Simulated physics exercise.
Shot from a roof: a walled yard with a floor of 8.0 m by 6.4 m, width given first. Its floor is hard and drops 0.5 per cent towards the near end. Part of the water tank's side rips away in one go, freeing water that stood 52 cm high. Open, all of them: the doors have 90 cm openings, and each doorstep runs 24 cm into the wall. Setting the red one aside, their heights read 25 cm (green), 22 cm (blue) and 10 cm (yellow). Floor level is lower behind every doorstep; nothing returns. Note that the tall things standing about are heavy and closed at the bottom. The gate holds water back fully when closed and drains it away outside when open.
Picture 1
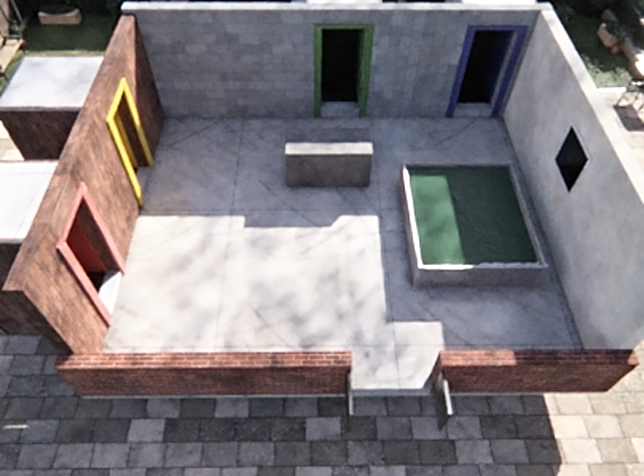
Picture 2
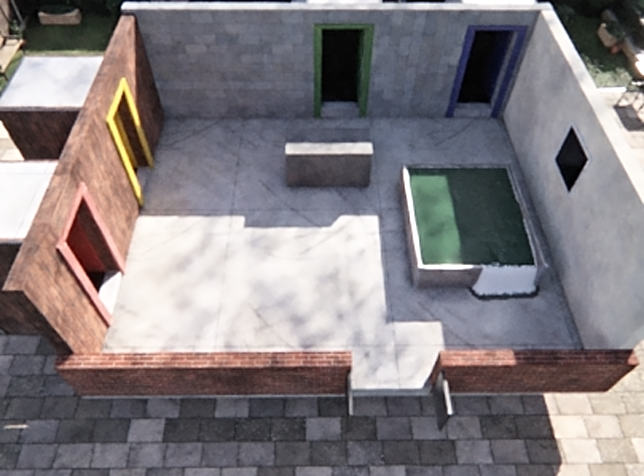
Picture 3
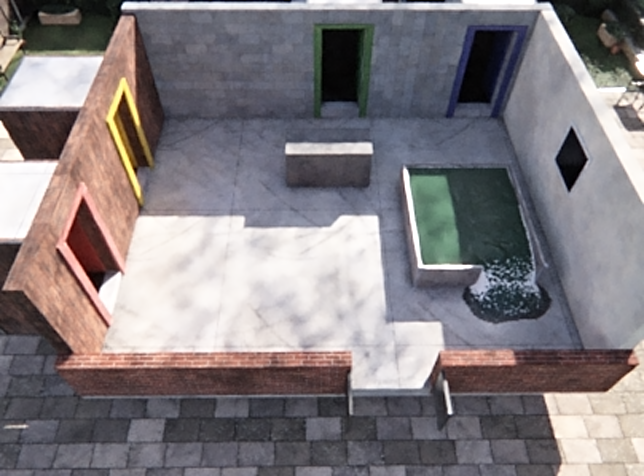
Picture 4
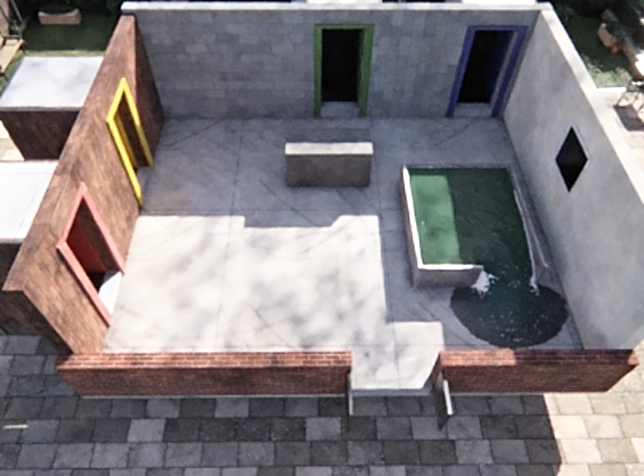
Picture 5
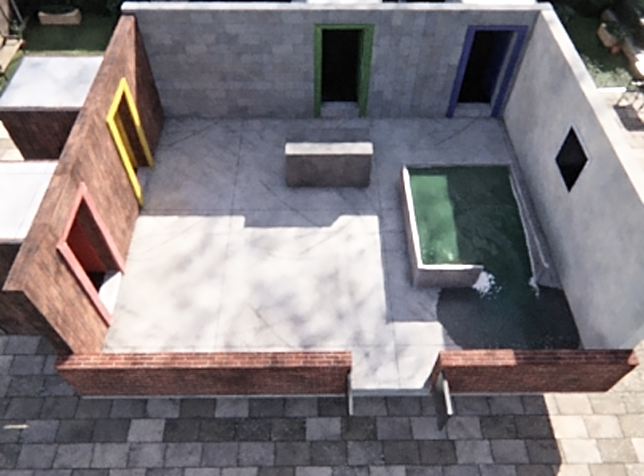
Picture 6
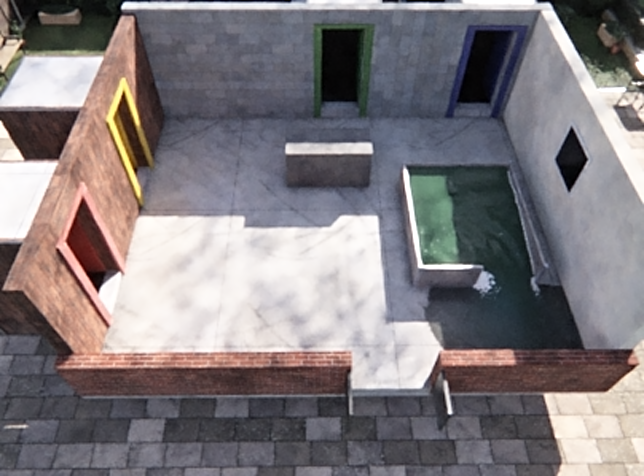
We see a walled yard with coloured doorways and a raised tank of still, green-looking water, before part of its near side breaks open and water pours out, spreading across the floor into the near right corner.
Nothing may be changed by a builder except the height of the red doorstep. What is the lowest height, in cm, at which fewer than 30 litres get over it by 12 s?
6.5 cm.
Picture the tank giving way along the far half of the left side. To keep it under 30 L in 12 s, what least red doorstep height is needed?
About 11.0 cm.
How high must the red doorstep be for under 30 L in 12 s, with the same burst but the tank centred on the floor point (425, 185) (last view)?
Then roughly 7.0 cm.
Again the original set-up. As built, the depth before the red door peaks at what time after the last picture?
Near 4.5 s.
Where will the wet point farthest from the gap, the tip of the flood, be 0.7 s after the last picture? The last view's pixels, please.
The farthest wet point sits near (400, 373) in the last view.
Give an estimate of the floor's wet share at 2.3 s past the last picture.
Some 25 per cent is wet.
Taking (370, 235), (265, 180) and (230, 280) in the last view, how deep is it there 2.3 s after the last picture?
Taking the spots in order: About 0, 0 and 0 centimetres.
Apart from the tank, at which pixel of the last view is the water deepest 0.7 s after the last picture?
(589, 372).
Then, 0.7 s after the last picture water covers 10 % of the floor, deepest (45 cm) near (589, 372); it has not reached the red door.
Then, 2.3 s after the last picture water covers 25 % of the floor, deepest (34 cm) near (578, 372); it has not reached the red door.
Then, 11.3 s after the last picture water covers 100 % of the floor, deepest (11 cm) near (533, 372); 7 cm at the red door, 0 litres in over its 16 cm doorstep.
At the red door as built, the water peaked near 12 cm, 4.3 s after the last picture.
With a doorstep of 6 cm, 41 litres would have come in within the 12 s; with 8 cm, 12 litres. So under 30 litres takes about 6.5 cm.
